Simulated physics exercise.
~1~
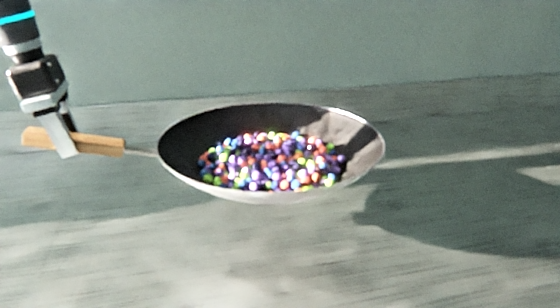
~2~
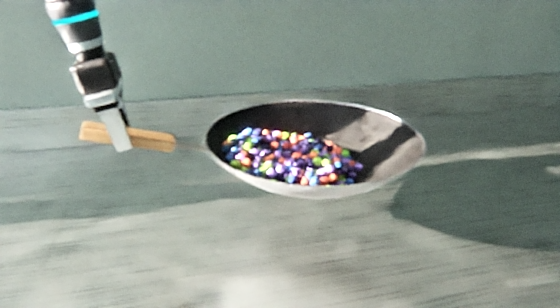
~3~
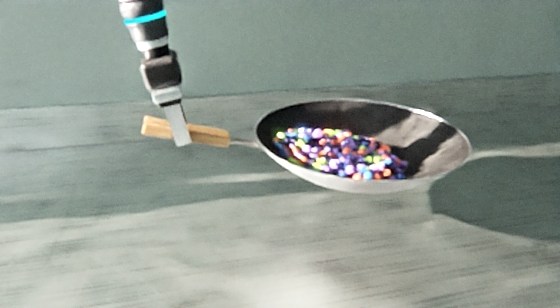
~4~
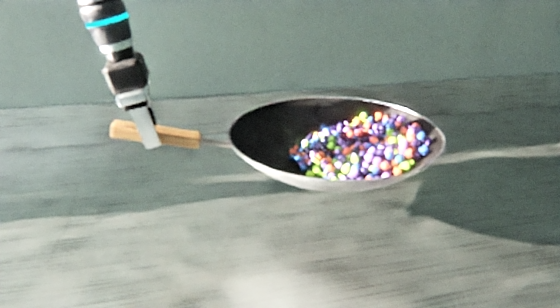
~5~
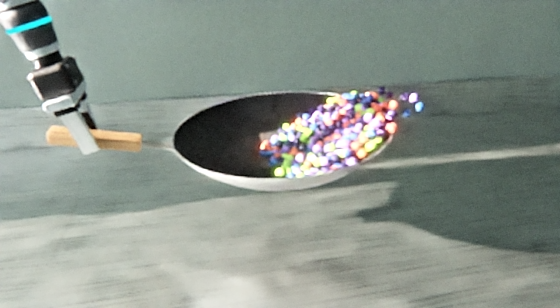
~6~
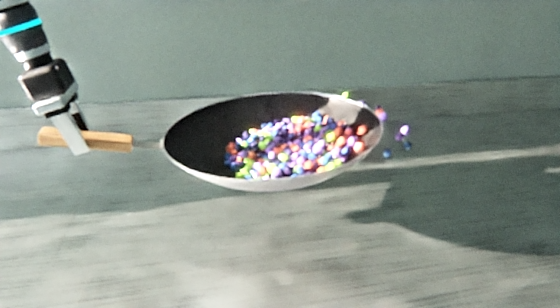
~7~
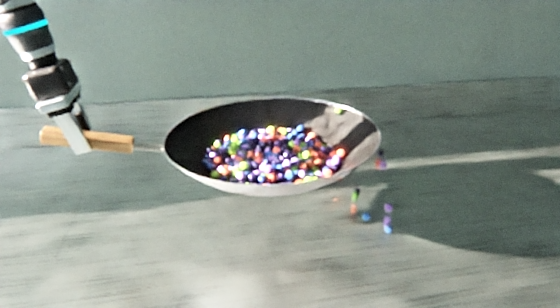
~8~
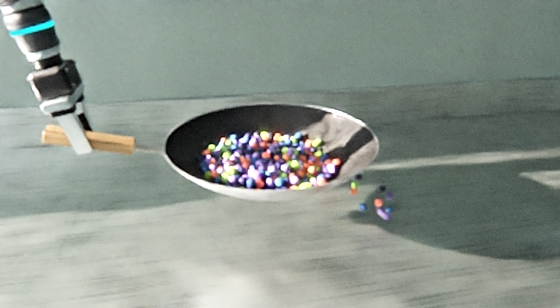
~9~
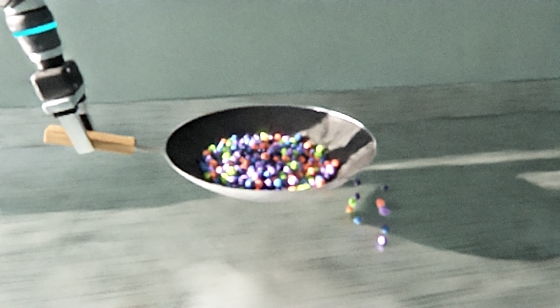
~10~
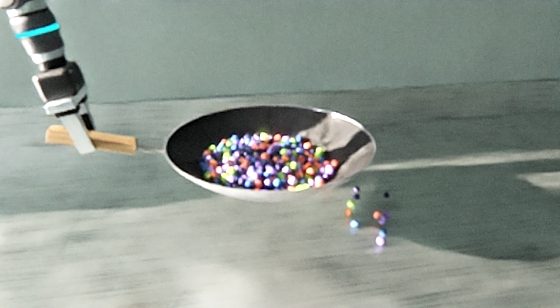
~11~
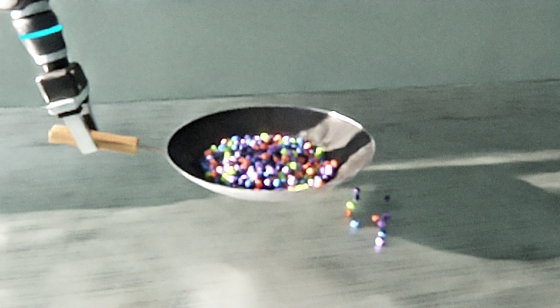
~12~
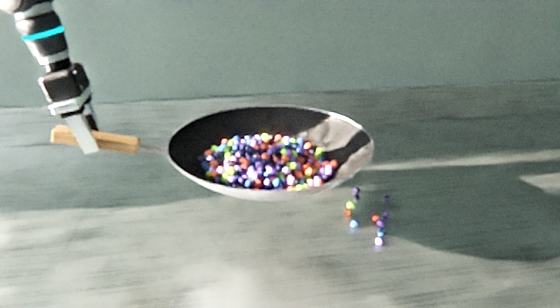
Above a gray surface, an arm jerks a pan of colorful sweets, spilling a few.
